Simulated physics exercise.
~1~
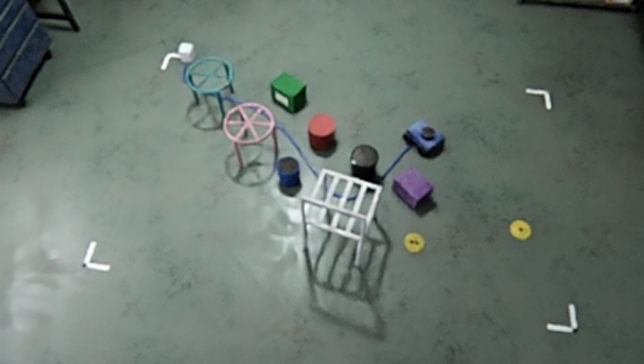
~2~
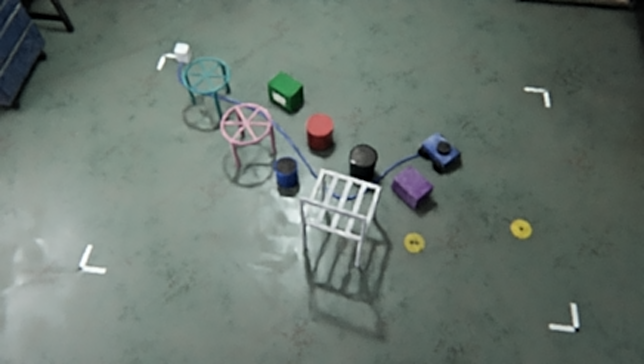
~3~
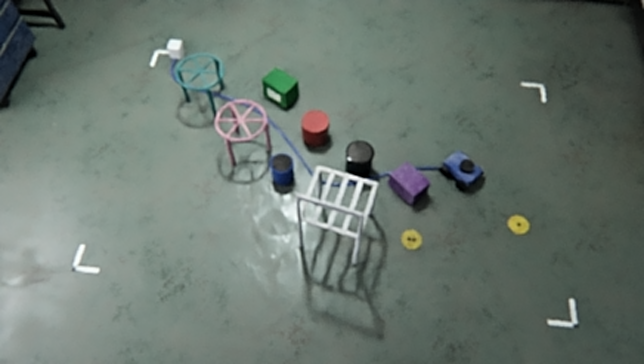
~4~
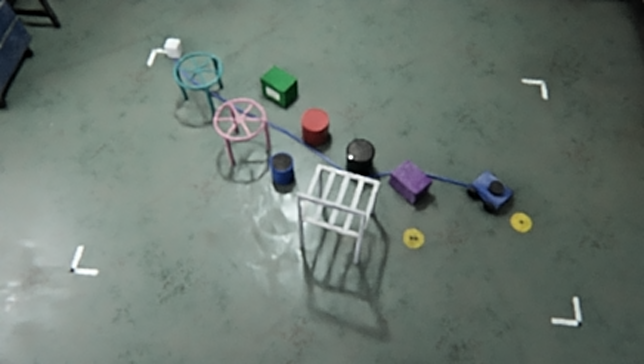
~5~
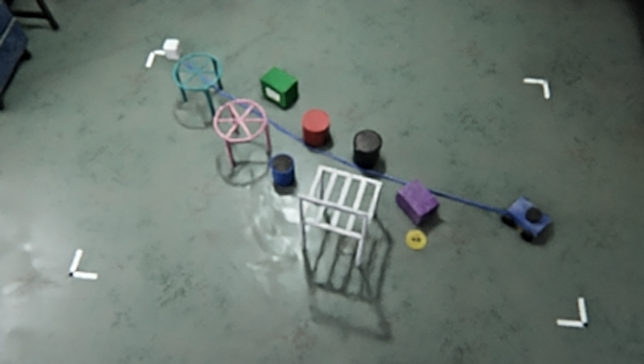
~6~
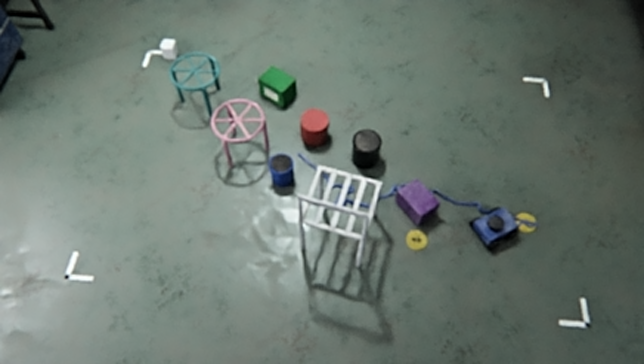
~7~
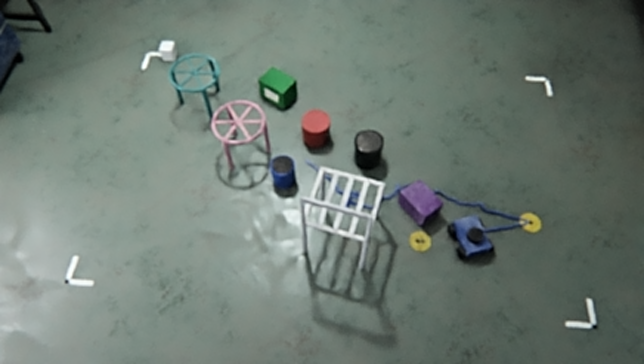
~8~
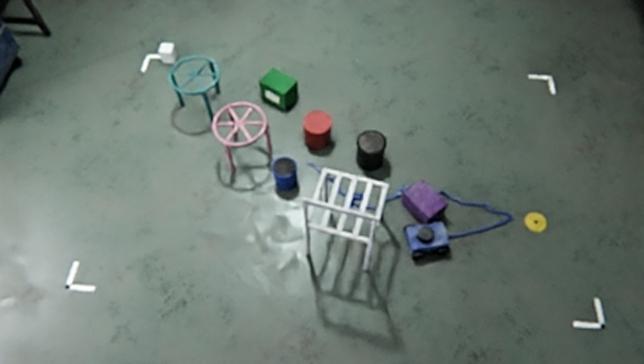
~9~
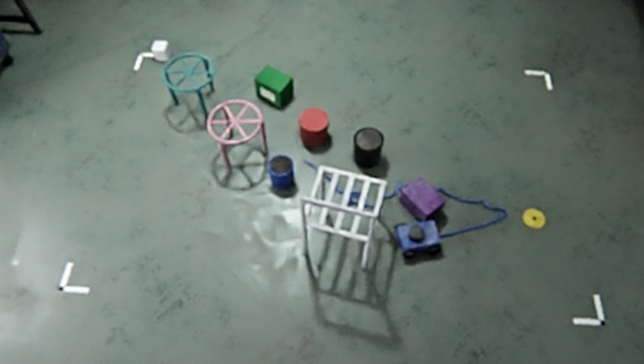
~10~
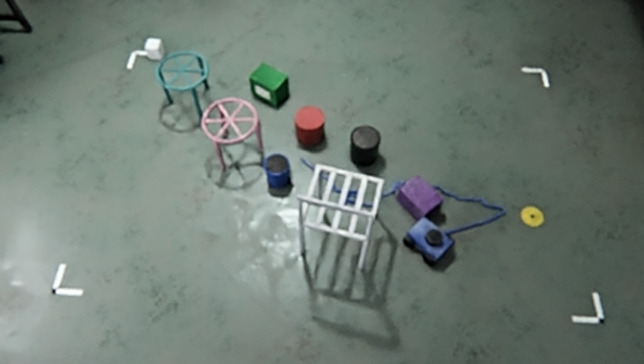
A white chair stood among stools, pots and boxes while a small blue cart pulled its lead down and right, nudging the black pot and purple crate slightly; the lead came loose, and the cart turned back left, stopping just below the crate.
